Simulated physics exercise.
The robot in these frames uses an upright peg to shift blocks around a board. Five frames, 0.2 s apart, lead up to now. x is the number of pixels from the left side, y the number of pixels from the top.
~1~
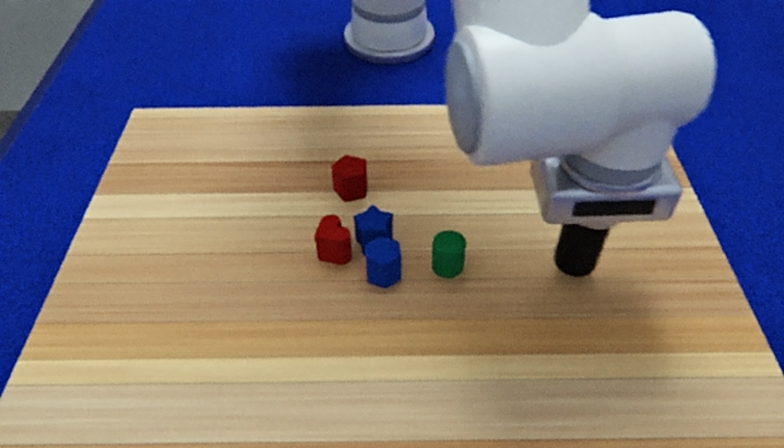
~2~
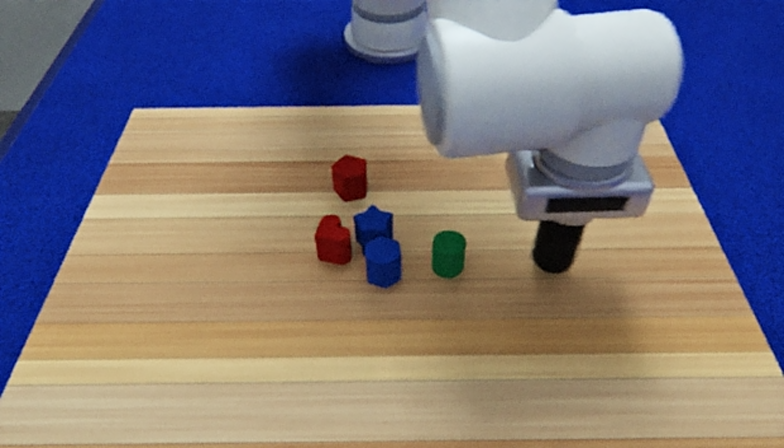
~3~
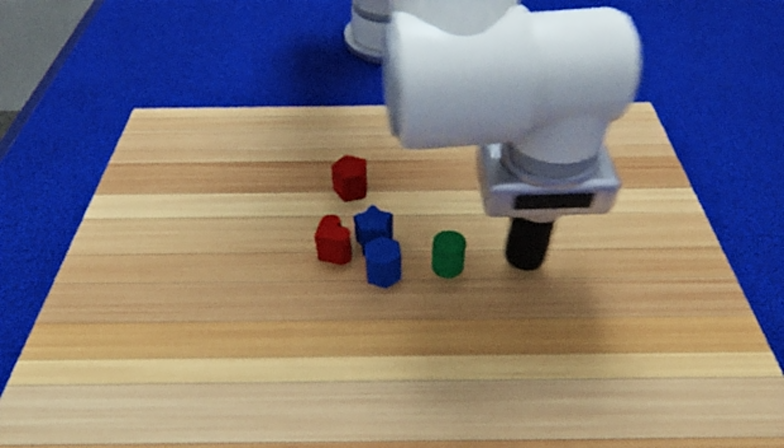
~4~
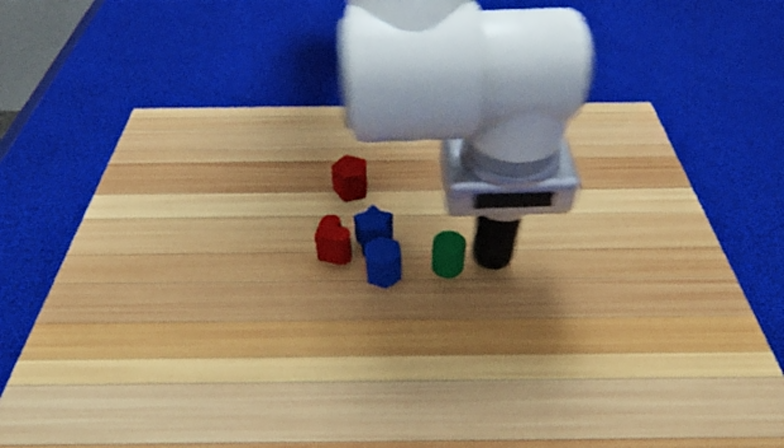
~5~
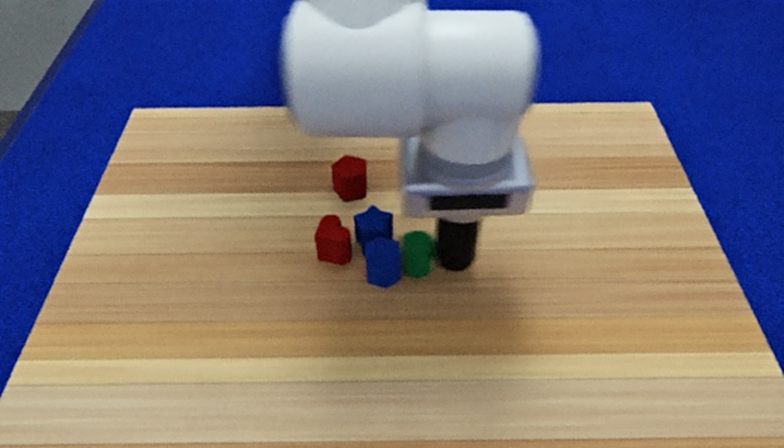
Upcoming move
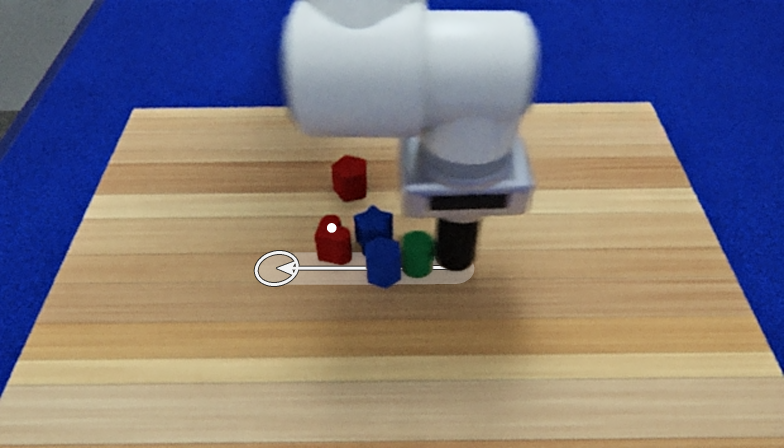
In the video, a white robot arm with a black peg moves left across a wooden board holding red, blue and green blocks, then pushes the green round block left toward the blue blocks while the other blocks stay still.
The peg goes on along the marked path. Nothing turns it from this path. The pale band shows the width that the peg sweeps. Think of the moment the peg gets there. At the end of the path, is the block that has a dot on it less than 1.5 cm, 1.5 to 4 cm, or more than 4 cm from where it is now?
It will move more than 4 cm.
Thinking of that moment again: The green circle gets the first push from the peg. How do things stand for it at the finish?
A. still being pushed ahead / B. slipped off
Correct choice: A.
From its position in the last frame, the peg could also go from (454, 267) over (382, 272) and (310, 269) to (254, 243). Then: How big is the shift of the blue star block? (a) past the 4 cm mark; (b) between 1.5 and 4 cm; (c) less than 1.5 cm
The answer is b.
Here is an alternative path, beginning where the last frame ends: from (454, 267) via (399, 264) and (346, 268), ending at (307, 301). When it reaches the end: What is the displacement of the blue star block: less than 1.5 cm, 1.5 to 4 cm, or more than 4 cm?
From 1.5 to 4 cm.
Path on the board, from (454, 267) directly to (277, 268); the dot is on the red heart.
On the path given first. One third of the way, peg at (393, 257); red heart at (324, 226); blue star block at (357, 213), turned 65° clockwise; blue six-sided block at (329, 258), turned 65° anticlockwise; green circle at (356, 238).
Two thirds of the way, peg at (334, 257); red heart at (290, 214), turned 90° clockwise; blue star block at (355, 212), turned 80° clockwise; blue six-sided block at (302, 266); green circle at (296, 236).
At the end, peg at (274, 257); red heart at (281, 212), turned 135° clockwise; blue star block at (355, 212), turned 80° clockwise; blue six-sided block at (282, 275), turned 200° anticlockwise; green circle at (244, 227).
